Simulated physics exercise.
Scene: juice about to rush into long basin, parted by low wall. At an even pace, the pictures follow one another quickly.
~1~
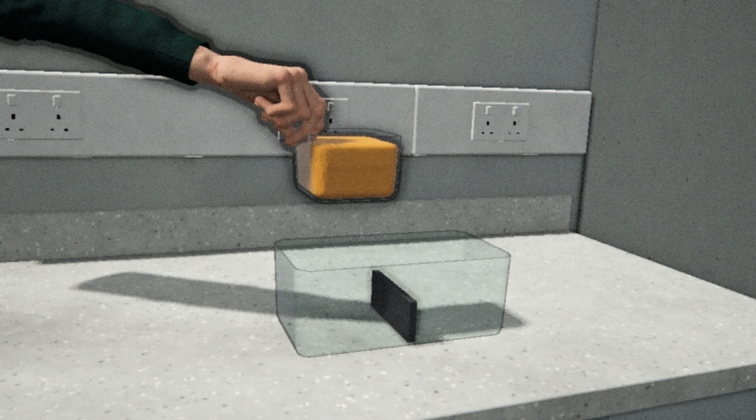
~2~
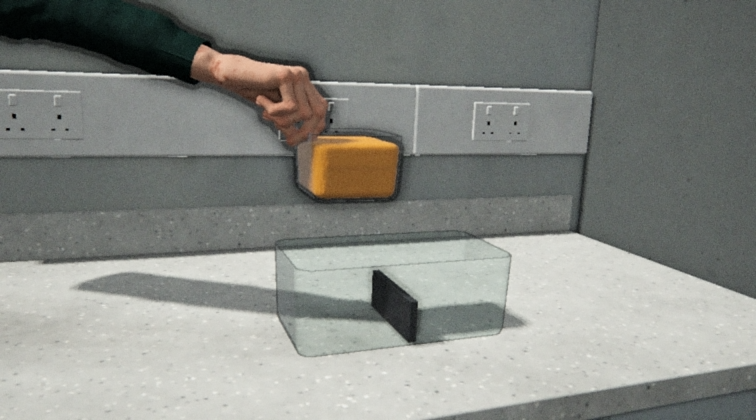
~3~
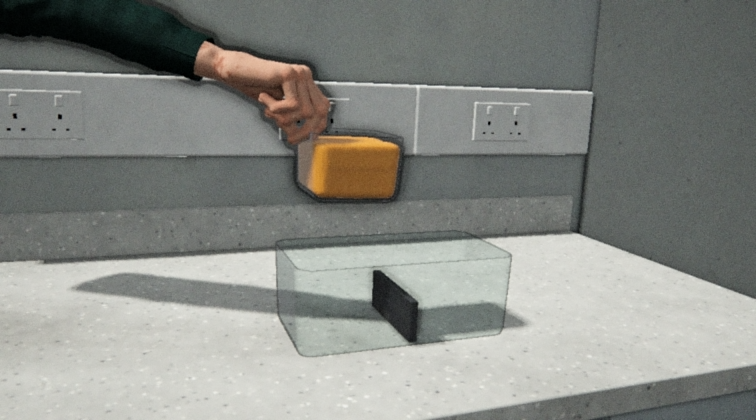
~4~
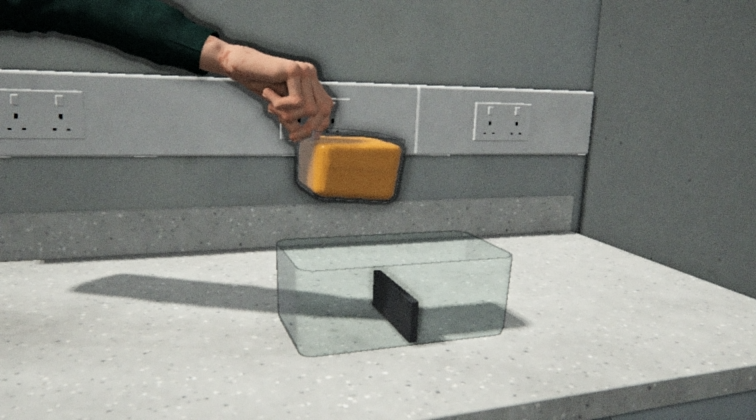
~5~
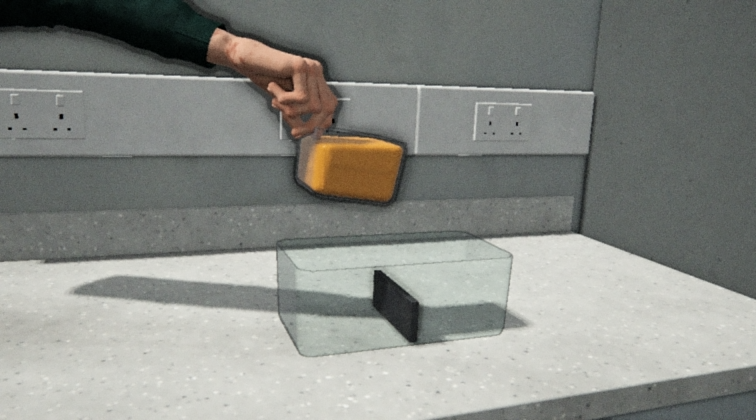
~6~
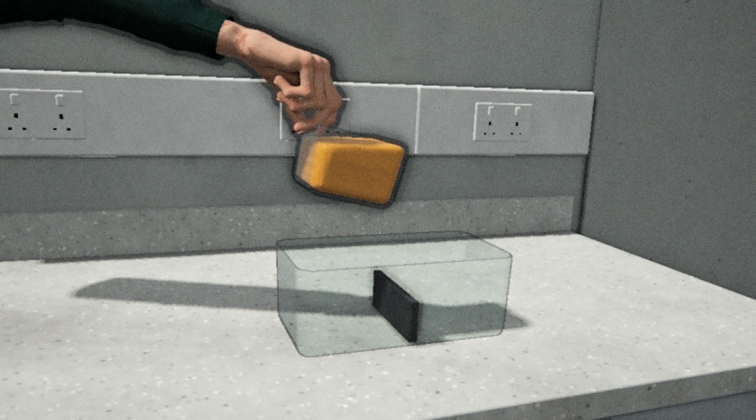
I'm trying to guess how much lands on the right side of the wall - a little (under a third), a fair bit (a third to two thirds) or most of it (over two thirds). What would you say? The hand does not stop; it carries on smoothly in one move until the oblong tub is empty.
I would say most of it, over two thirds.
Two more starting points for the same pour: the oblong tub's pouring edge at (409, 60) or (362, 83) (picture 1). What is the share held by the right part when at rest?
Roughly 90 percent on the first try and 75 percent on the second.
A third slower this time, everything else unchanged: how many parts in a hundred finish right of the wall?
It comes to around 90 per cent.
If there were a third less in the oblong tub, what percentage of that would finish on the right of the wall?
Some 80 parts in a hundred, give or take.
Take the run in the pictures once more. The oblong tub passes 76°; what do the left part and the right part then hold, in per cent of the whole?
About 0 per cent left, 15 per cent right.
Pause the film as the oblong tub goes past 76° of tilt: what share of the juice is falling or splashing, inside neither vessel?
About 30 per cent.
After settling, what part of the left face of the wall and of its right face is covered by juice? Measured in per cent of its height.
10 left, 60 right, give or take.
A moment on, the oblong tub is tipped on its side and 52 per cent is still to pour, 0 is left of the wall and 16 right of it.
Next, the oblong tub is tipped right over and 6 per cent is still to pour, 5 is left of the wall and 82 right of it.
Then the oblong tub is tipped right over and 0 per cent is still to pour, 13 is left of the wall and 86 right of it.
Later the oblong tub is tipped right over and 0 per cent is still to pour, 13 is left of the wall and 86 right of it.
At rest 13 per cent lies left of the wall, 86 right of it and 1 outside.
